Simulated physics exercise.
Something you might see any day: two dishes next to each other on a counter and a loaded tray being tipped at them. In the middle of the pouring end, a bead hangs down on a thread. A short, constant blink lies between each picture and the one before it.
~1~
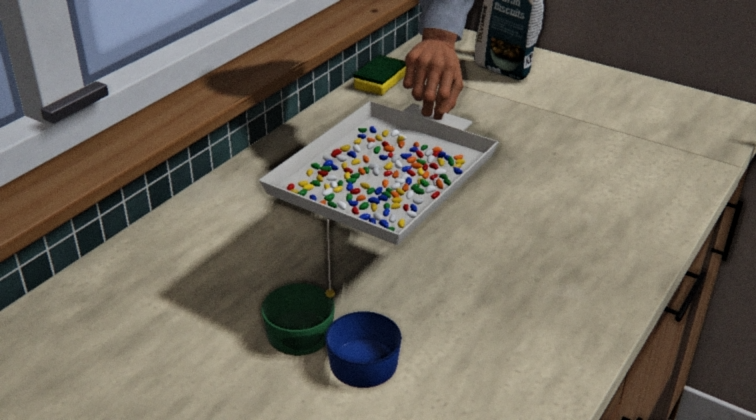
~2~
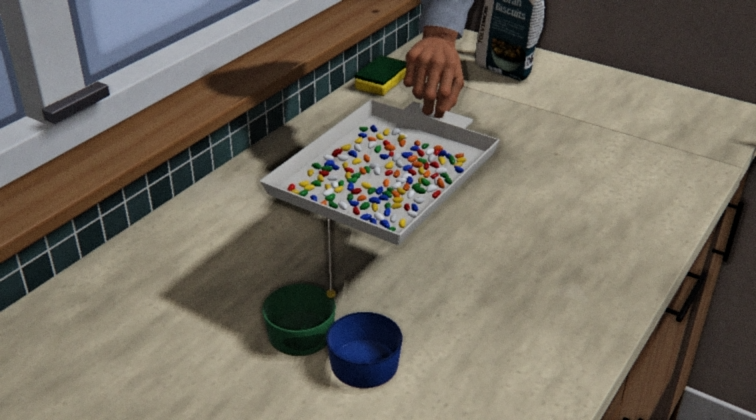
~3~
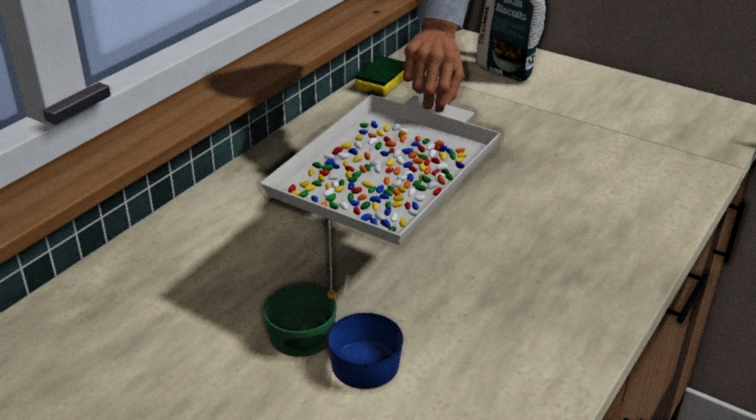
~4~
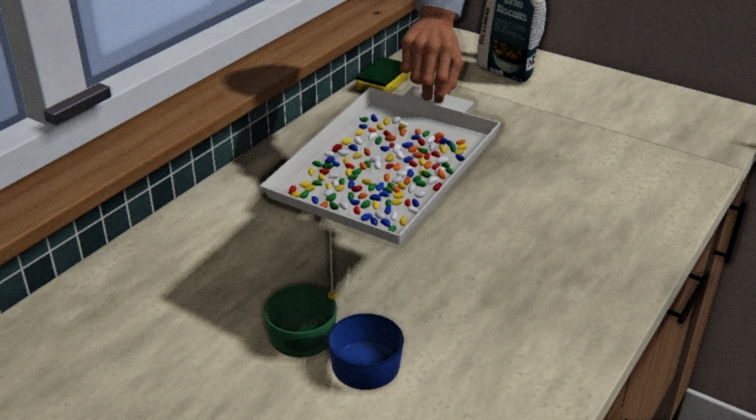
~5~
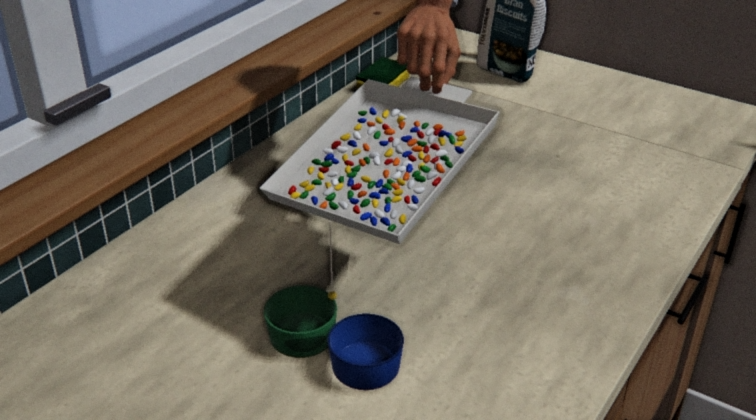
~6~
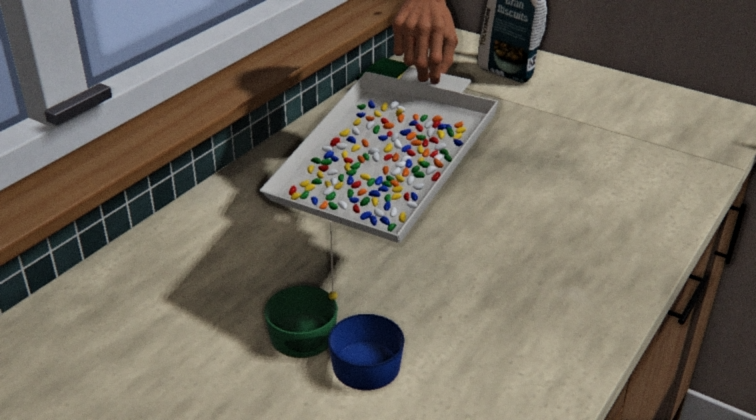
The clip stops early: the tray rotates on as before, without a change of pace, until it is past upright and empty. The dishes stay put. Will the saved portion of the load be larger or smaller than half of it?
Mostly wasted.
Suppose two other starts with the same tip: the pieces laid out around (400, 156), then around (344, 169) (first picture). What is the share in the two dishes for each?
Roughly 40 per cent, then roughly 30 per cent.
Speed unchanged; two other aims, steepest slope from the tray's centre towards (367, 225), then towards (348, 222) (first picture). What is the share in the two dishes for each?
Lab note: Case 1 near 70 %, case 2 near 60 %.
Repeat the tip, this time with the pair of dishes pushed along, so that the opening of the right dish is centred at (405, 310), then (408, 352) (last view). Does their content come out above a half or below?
One: Under half. Two: The smaller part.
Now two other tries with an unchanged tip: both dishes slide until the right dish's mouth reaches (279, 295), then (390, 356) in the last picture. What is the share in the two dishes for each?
The first try yields 60% and the second yields 20%.
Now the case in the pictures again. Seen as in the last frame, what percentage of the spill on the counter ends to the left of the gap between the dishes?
100 per cent, roughly.
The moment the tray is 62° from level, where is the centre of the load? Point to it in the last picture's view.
The centre of the load shows up near (327, 178) in the last view.
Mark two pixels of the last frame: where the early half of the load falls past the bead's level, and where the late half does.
I'd say close to (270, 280) at first and close to (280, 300) later on.
Shortly afterwards, tray tipped steeply; the whole lot on the tray.
Next, tray tipped past a quarter turn; near two thirds on the tray; a little in the left dish; a little outside both; near a quarter in the air.
Some moments later, tray tipped past a quarter turn; only a few in the right dish; near a third in the left dish; near two thirds outside both.
In the end, tray tipped past a quarter turn; only a few in the right dish; near a third in the left dish; near two thirds outside both.
